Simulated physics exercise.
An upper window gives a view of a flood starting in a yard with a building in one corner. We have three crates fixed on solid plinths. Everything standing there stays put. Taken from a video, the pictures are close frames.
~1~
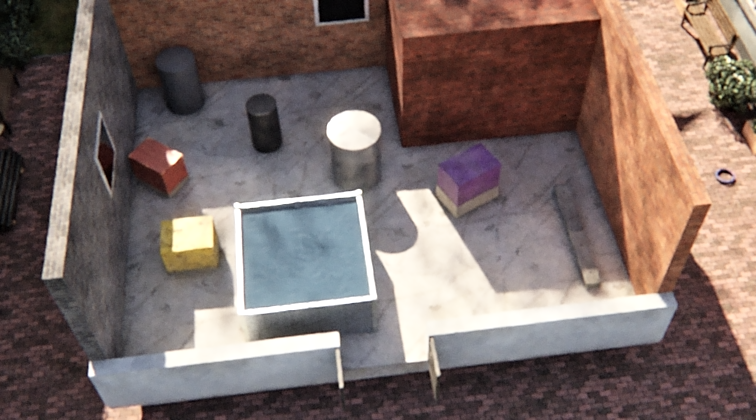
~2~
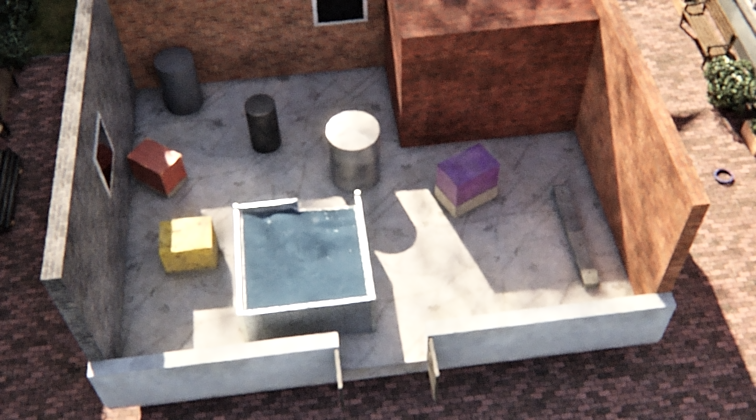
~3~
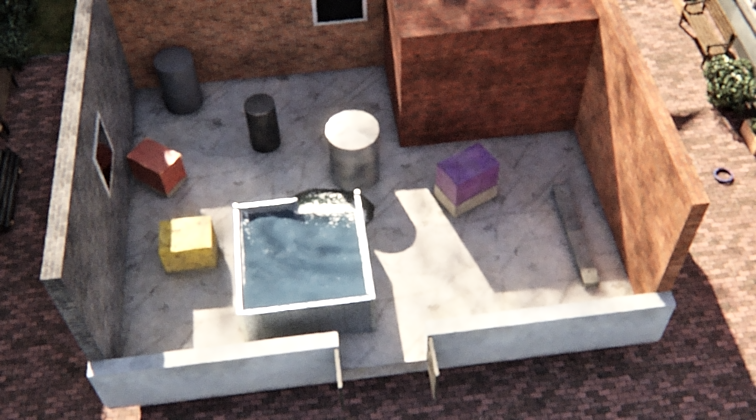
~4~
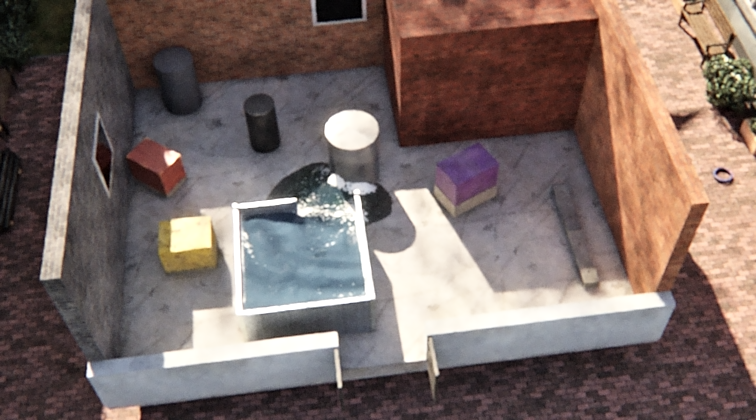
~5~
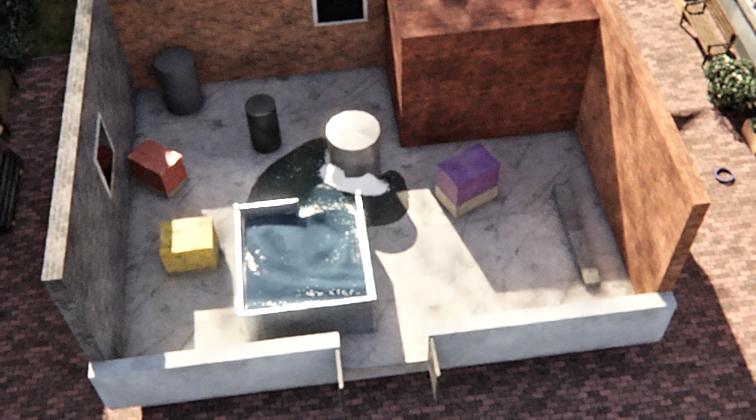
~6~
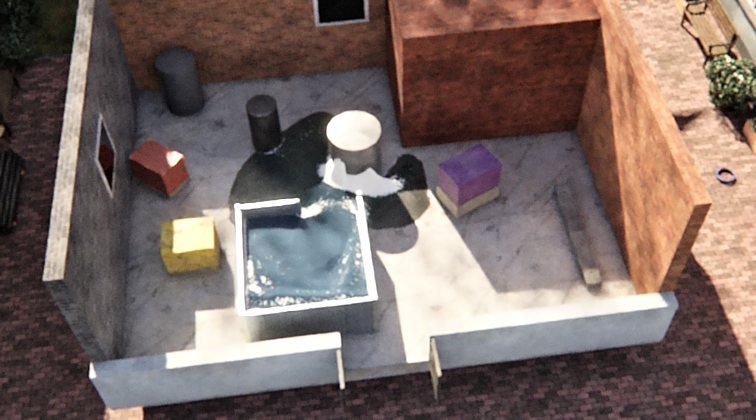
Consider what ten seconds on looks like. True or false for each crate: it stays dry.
Purple crate: True, it stays dry; yellow crate: False, it gets wet; red crate: False, it gets wet.
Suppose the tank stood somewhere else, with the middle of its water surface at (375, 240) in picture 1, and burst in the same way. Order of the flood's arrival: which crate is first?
Crate marked purple.
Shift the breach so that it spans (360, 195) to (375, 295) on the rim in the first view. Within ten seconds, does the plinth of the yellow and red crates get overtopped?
As I see it, the yellow one is not reached, and the red one is not reached.
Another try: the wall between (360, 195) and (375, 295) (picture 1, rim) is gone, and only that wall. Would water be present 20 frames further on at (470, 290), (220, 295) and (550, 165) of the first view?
In order: Swamped, spared, swamped.
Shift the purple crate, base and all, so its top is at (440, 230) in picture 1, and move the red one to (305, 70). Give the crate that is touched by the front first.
Red one.
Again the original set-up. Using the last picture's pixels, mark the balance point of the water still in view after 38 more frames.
It's close to (341, 195).
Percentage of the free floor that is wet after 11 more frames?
My estimate is roughly 45 percent.
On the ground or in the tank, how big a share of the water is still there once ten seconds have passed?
Result: Close to 98 %.
A moment on, water covers 30 % of the floor; the purple crate water round its plinth, the yellow crate water round its plinth, the red crate water round its plinth.
Next, water covers 45 % of the floor; the purple crate water round its plinth, the yellow crate water round its plinth, the red crate water round its plinth.
Then, water covers 70 % of the floor; the purple crate water round its plinth, the yellow crate water round its plinth, the red crate water round its plinth.
Later, water covers 85 % of the floor; the purple crate water round its plinth, the yellow crate water round its plinth, the red crate water round its plinth.
In the end, water covers 95 % of the floor; the purple crate stayed above the water, the yellow crate was topped, the red crate was topped.
